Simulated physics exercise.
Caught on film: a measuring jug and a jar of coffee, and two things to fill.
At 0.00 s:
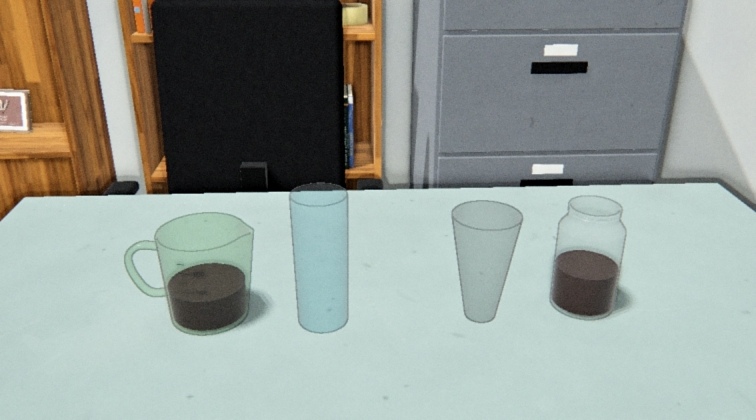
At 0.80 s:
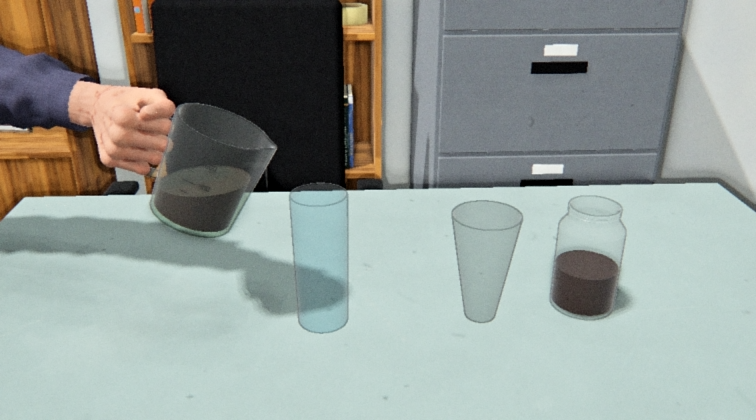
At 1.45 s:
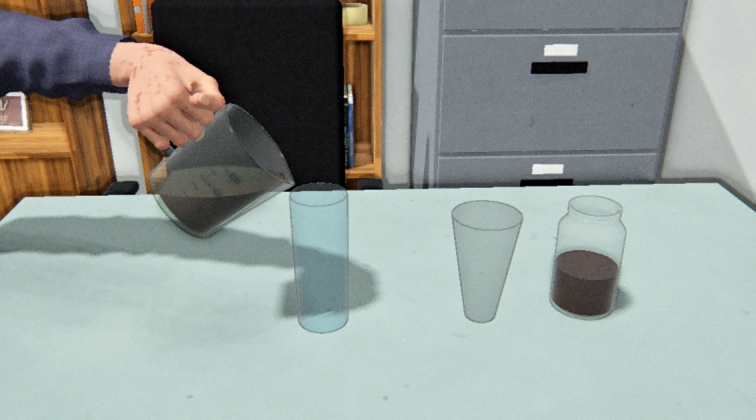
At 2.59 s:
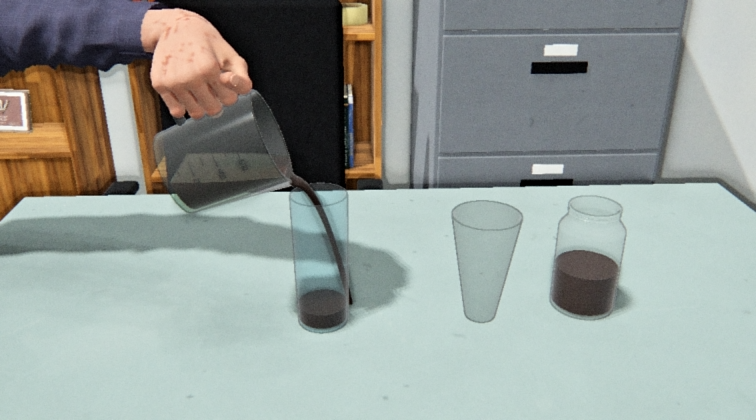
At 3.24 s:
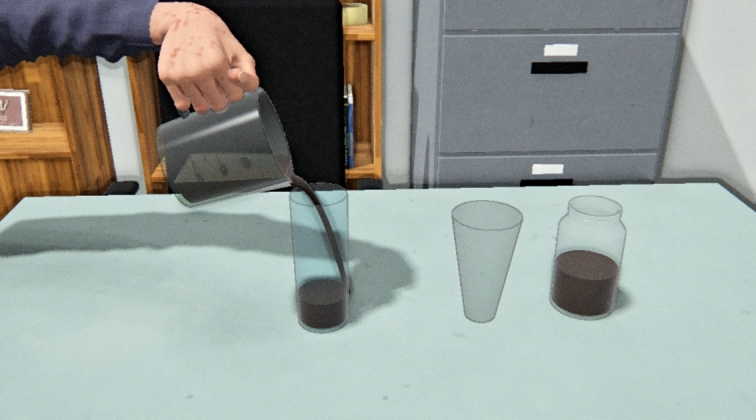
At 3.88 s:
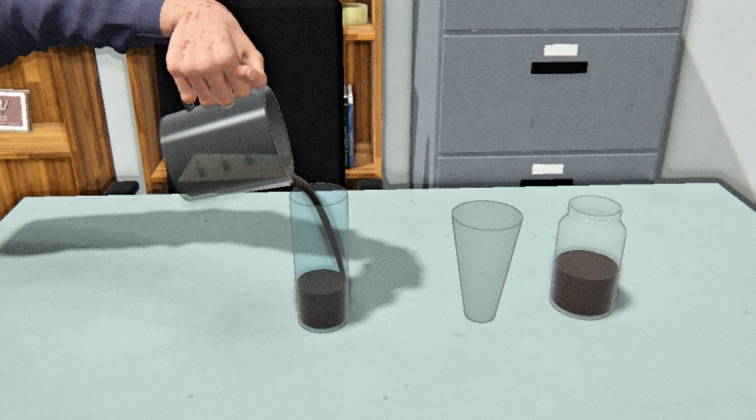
A hand lifts the measuring jug, tilts it right, and pours dark coffee into the tall glass.
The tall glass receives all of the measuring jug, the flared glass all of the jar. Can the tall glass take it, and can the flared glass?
The tall glass holds everything and the flared glass holds everything.
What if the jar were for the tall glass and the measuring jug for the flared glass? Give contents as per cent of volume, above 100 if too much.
About 50 and 80 per cent.
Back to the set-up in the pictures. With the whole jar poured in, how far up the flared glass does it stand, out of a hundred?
I make it 80 per cent.
After 4.9 s, the tall glass is about half full.
After 14.3 s, the tall glass is about half full; the flared glass is about three quarters full.
